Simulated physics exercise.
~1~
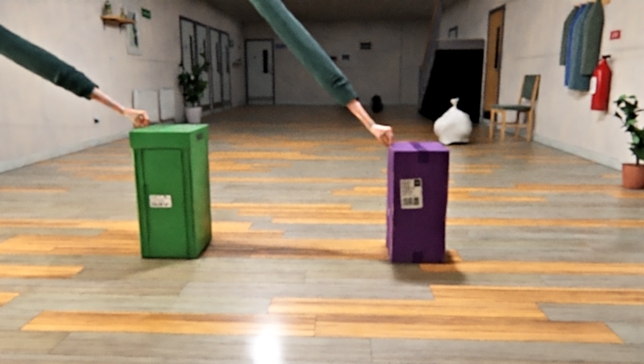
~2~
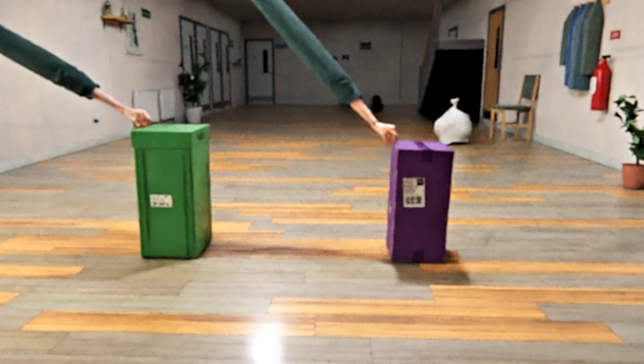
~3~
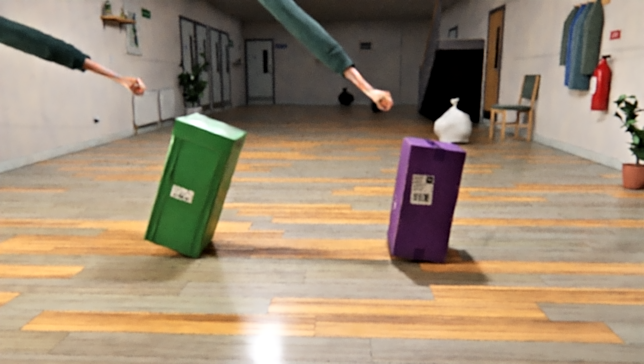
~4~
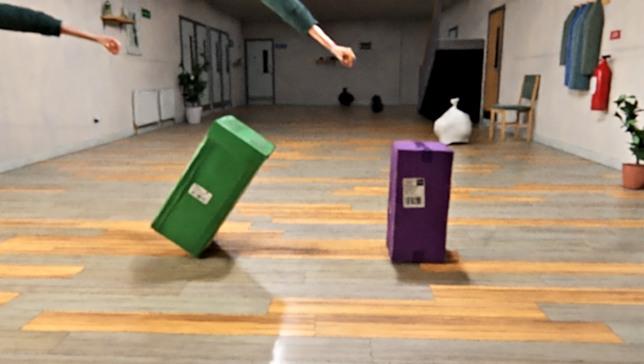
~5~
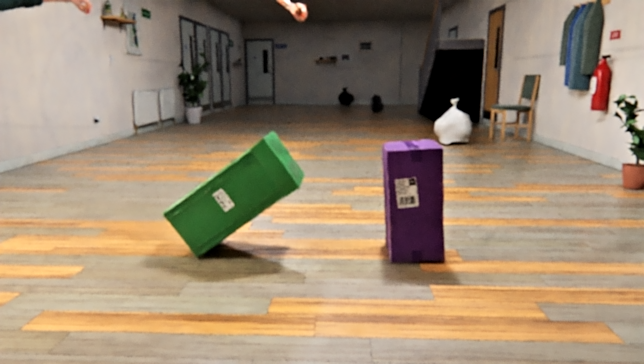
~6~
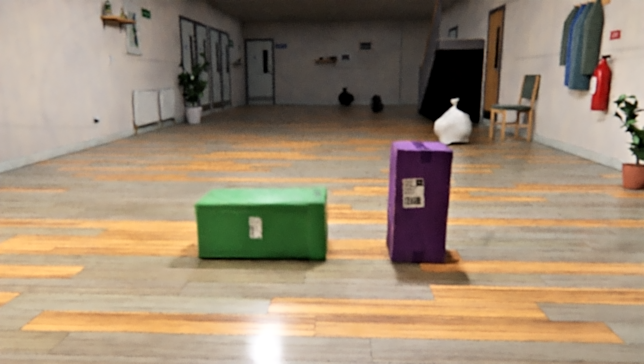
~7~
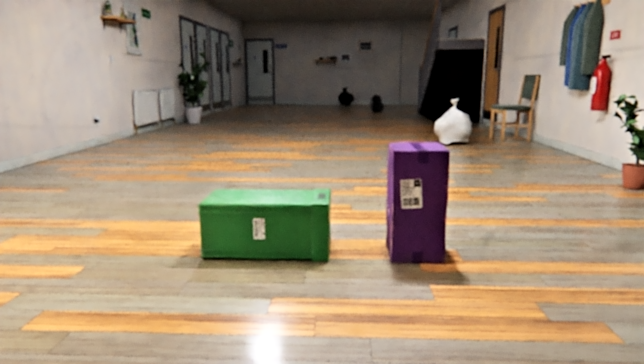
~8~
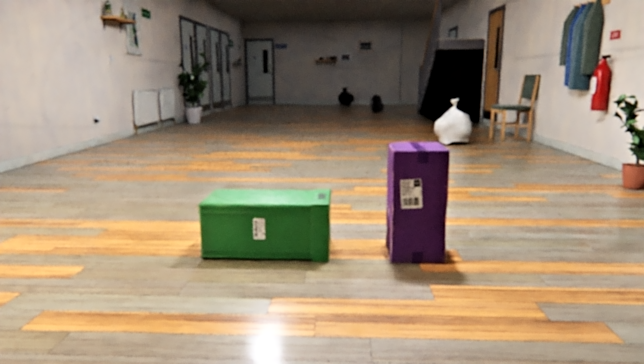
A green tote on the left and a purple box on the right stand upright on a wood-plank floor in a long room, seen from a still, level view. Behind them are a white bag, a chair, a red extinguisher, hanging clothes and potted plants. Two sleeved arms reach in from the upper left, their hands at the tops of both objects, then let go and draw back as each leans right. The tote keeps tilting, while the purple box rocks back upright. The tote falls onto its side and lies still beside the standing box.
